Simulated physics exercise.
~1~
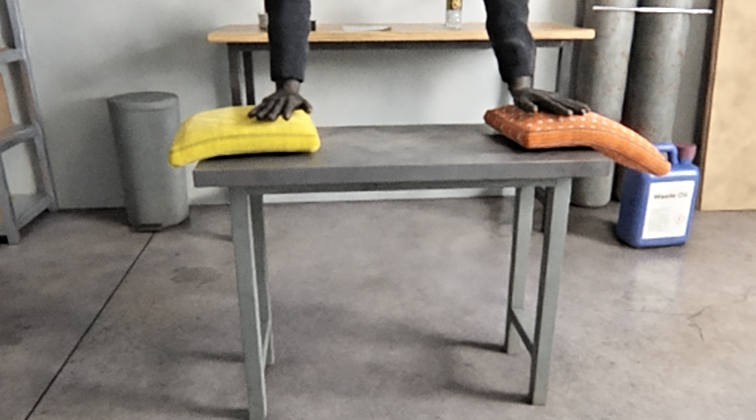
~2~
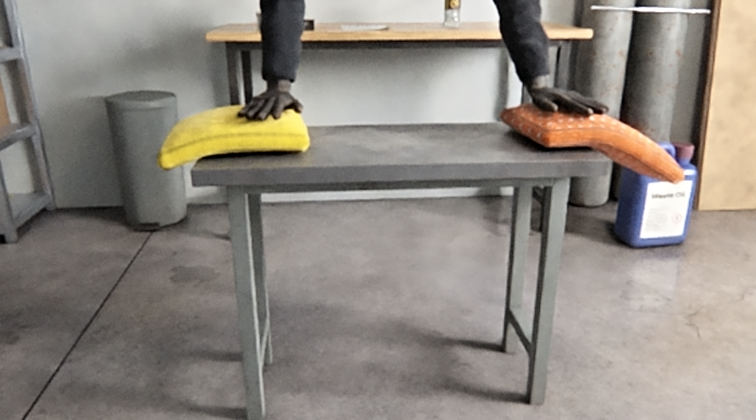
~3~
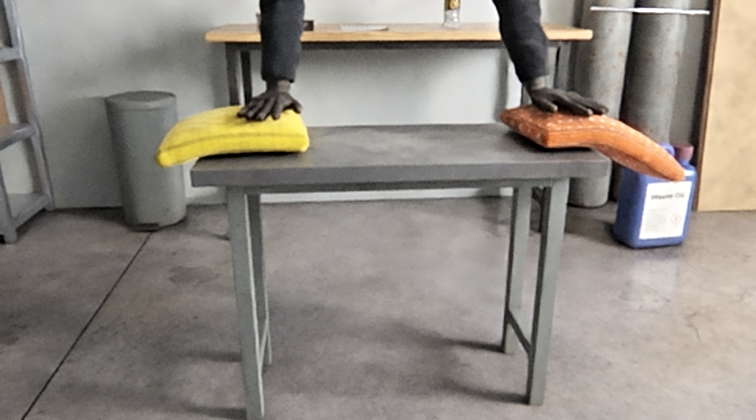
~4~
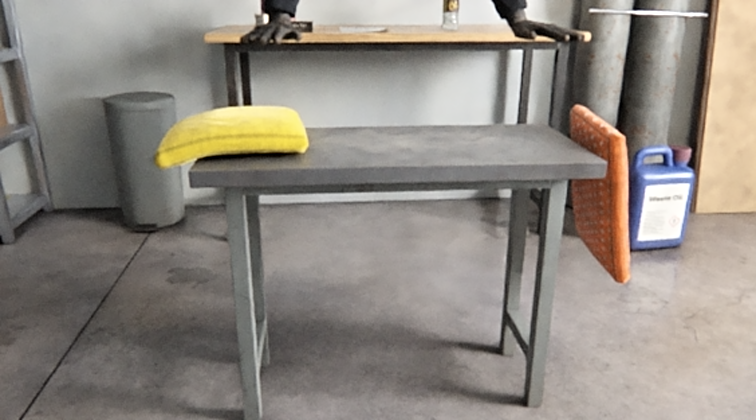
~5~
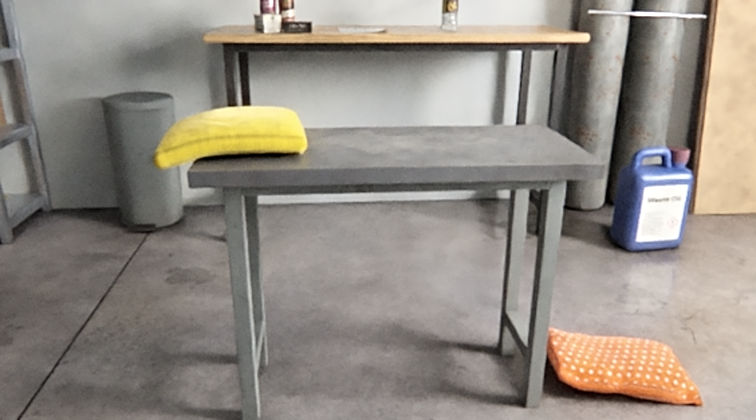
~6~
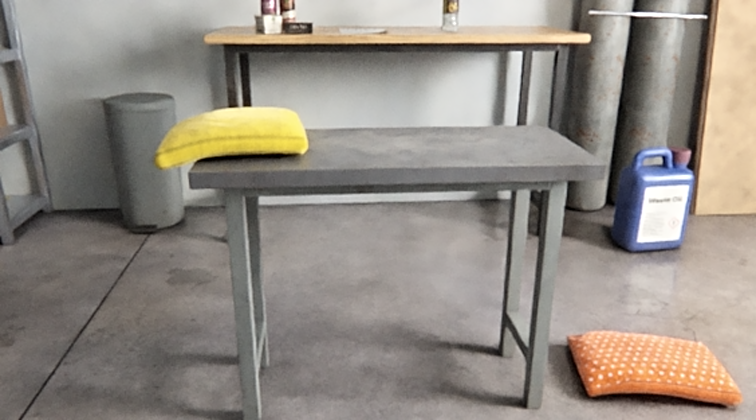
In a workshop, gloved hands pressed a yellow cushion and an orange pillow onto opposite ends of a gray table, shifted them slightly outward and let go; the orange pillow tipped off the right end onto the floor, while the yellow cushion stayed put.
